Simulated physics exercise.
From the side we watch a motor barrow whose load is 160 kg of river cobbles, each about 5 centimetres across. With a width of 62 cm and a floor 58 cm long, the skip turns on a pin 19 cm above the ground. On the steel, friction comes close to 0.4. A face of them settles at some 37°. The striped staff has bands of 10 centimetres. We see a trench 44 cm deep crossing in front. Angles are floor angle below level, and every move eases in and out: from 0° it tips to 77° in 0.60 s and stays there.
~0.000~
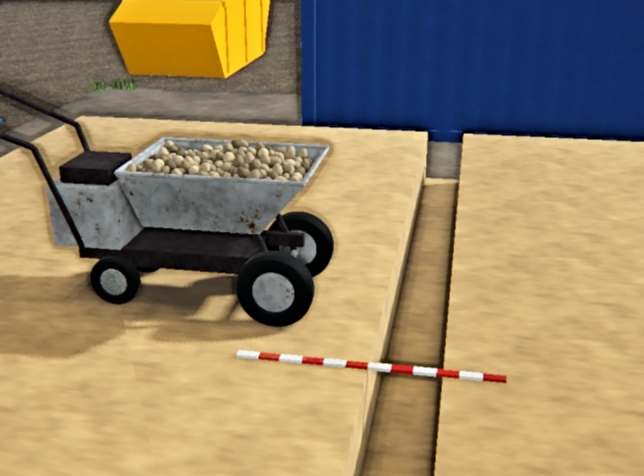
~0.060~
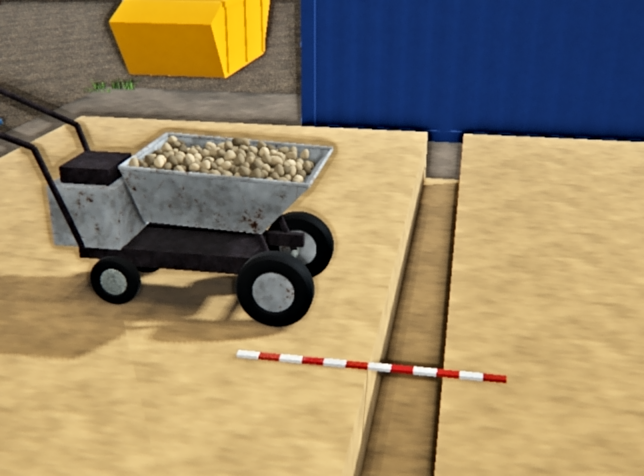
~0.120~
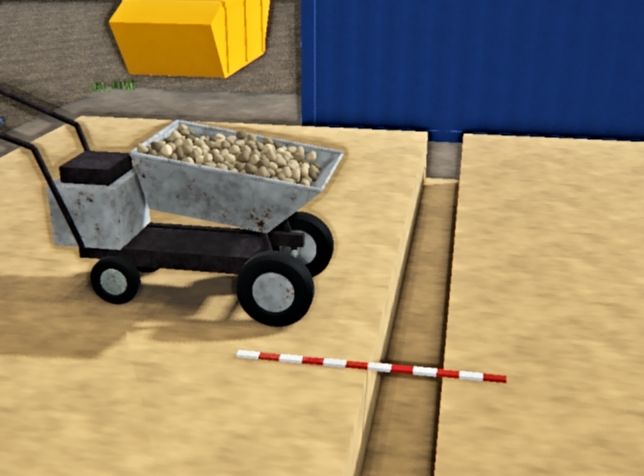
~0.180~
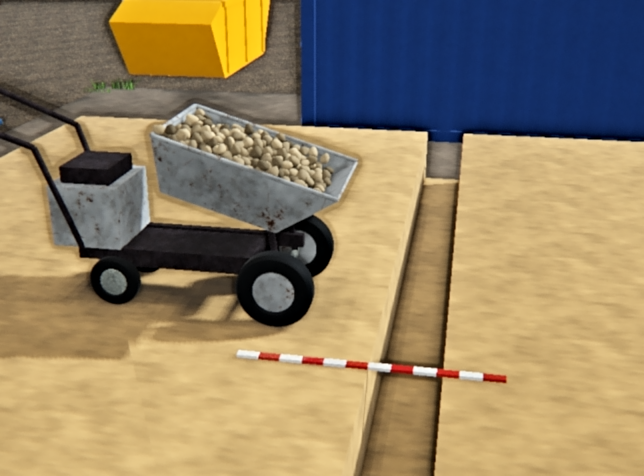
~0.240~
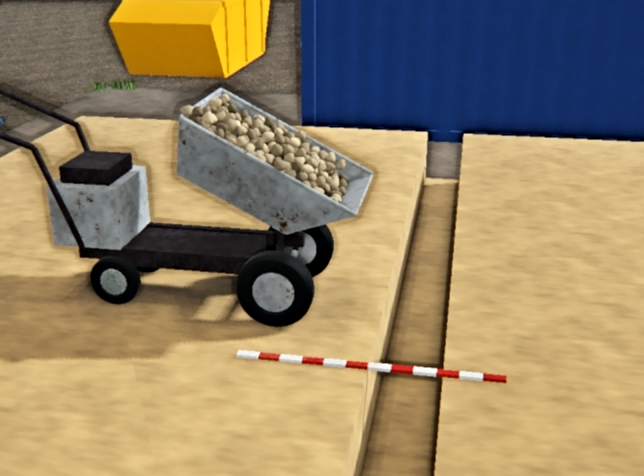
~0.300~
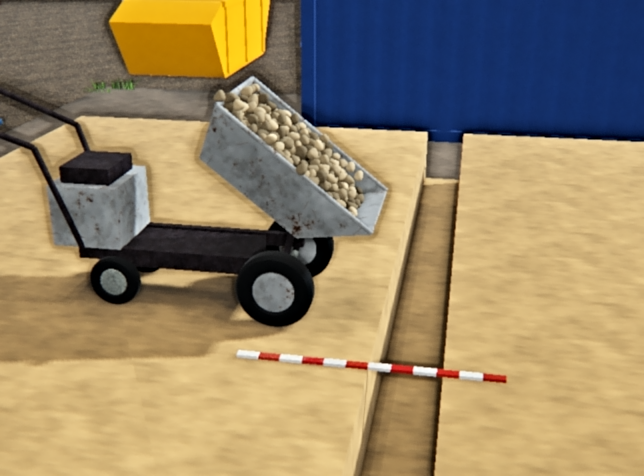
On sandy ground beside a narrow trench, a motor barrow's grey skip full of cobbles tilting steadily steeper towards the right.
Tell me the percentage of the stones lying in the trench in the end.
Close to 40 %.
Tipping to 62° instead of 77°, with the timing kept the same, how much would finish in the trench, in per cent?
Trench share: Approx. 45%.
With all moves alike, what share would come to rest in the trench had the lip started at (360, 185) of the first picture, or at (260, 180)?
5 %, then 80 %.
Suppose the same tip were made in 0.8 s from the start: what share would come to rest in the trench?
It'd be some 55 per cent.
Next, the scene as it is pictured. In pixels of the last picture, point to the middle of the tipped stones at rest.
Roughly at pixel (488, 312).
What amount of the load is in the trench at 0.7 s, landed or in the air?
Something like 25 in a hundred.
After 0.4 s the floor is at 65°; 100 % in the skip; the foremost stones are at (395, 241).
After 0.7 s the floor is at 77°; 38 % in the skip, 27 % in the trench, 35 % past the trench; the foremost stones are at (500, 299).
After 1.0 s the floor is at 77°; 0 % in the skip, 39 % in the trench, 61 % past the trench; the foremost stones are past the picture's edge.
After 3.0 s the floor is at 77°; 0 % in the skip, 40 % in the trench, 60 % past the trench; the foremost stones are past the picture's edge.
